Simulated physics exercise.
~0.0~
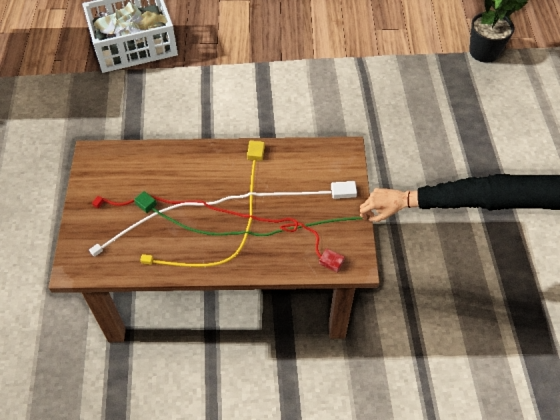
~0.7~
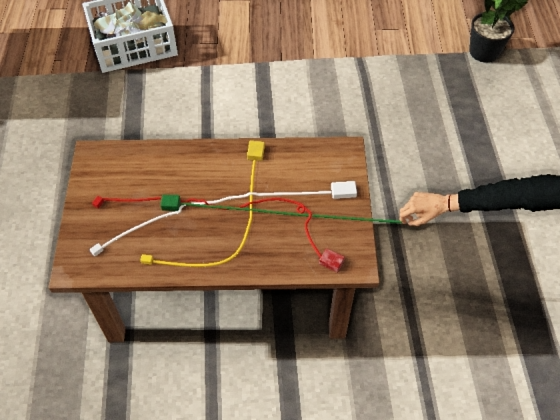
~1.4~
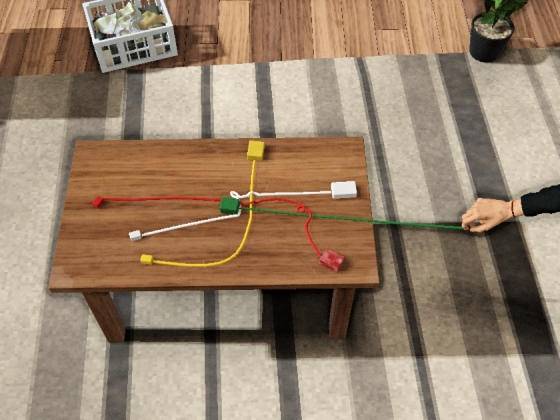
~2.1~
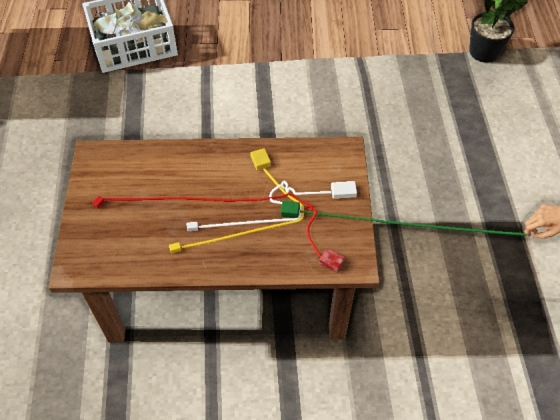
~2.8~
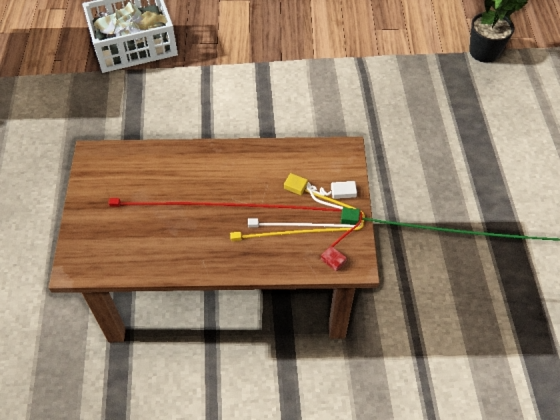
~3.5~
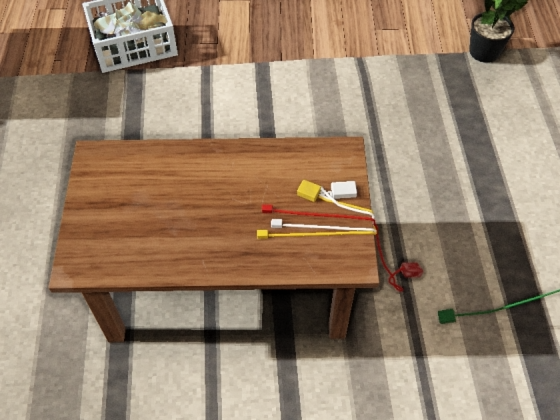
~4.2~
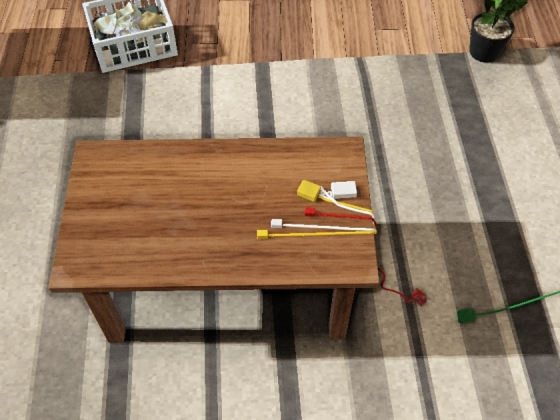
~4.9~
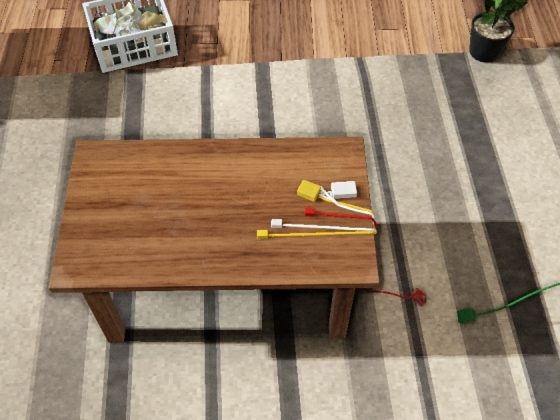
Green cable pulled rightward by a hand, dragging tangled cords across a wooden table until green and red chargers drop off the edge.
